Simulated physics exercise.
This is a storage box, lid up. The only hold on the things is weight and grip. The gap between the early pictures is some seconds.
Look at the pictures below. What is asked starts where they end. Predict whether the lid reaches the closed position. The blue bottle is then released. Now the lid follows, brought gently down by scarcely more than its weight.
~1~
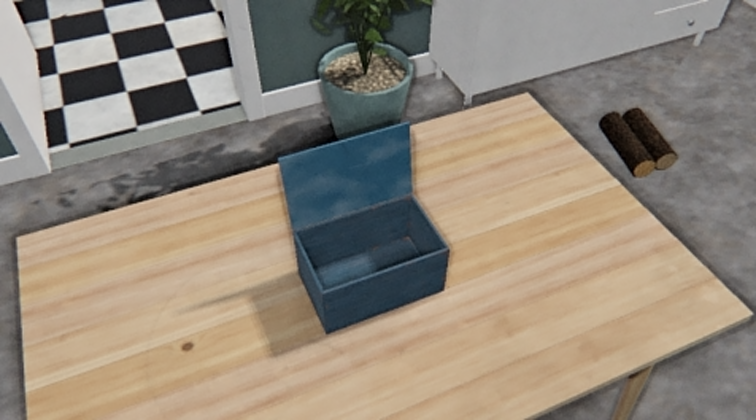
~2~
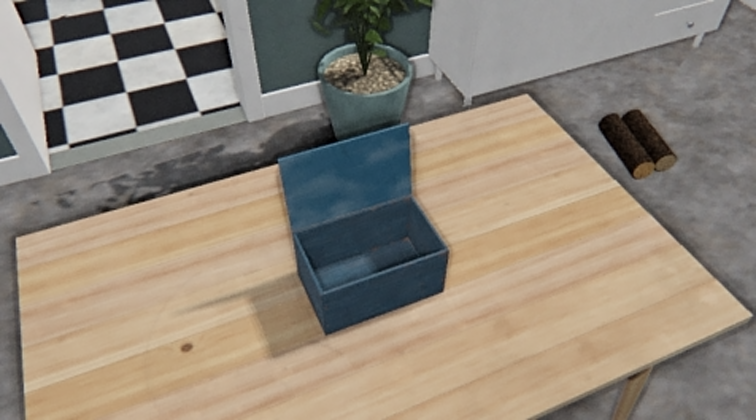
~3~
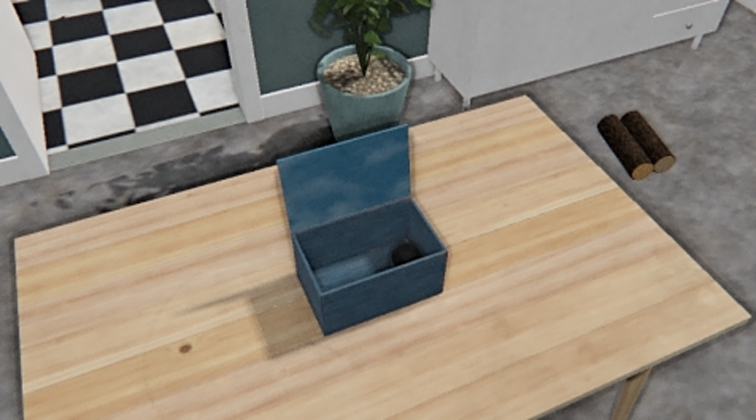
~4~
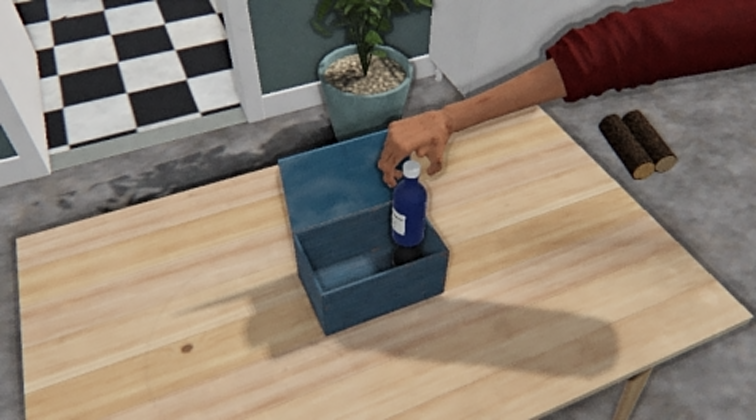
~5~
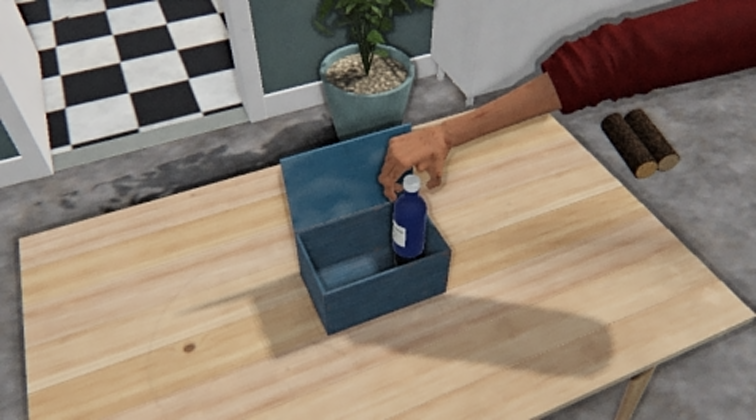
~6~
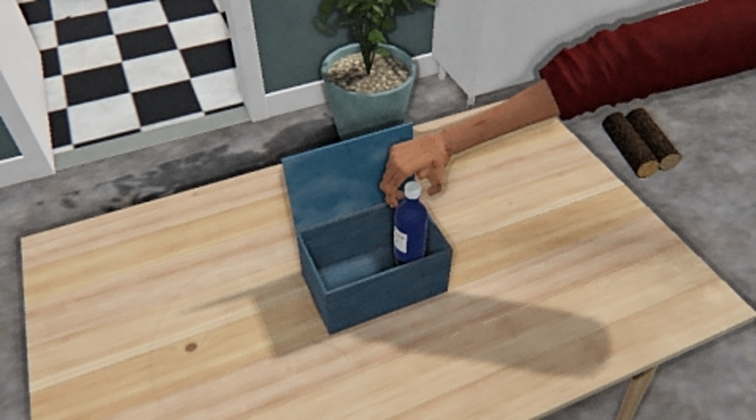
It does reach it.
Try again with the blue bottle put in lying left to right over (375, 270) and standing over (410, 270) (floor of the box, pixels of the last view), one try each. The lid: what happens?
With the first packing the lid lowers fully; with the second it lowers fully.
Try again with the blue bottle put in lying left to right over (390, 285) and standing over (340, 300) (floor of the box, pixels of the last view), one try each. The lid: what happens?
Case one: Lid down; case two: Lid left up.
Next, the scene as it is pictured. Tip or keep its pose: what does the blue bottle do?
At the finish the blue bottle goes crooked.
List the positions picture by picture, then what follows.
In the first picture, the last thing is not in view yet.
In the second picture, the last thing is not in view yet.
In the third picture, the last thing is not in view yet.
In the fourth picture, on its way; blue bottle (410, 202).
In the fifth picture, on its way; blue bottle (410, 215).
In the sixth picture, in place under the hand; blue bottle (411, 221).
Then, 0.70 s after the last picture, blue bottle on its side near (363, 283).
Then, 1.70 s after the last picture, lid 45° above the rim; blue bottle on its side near (364, 284); black ball rolled a little.
At rest, lid shut; tipped over in the box, blue bottle; black ball in place. Seen from the same camera at the end, blue bottle near (363, 283).
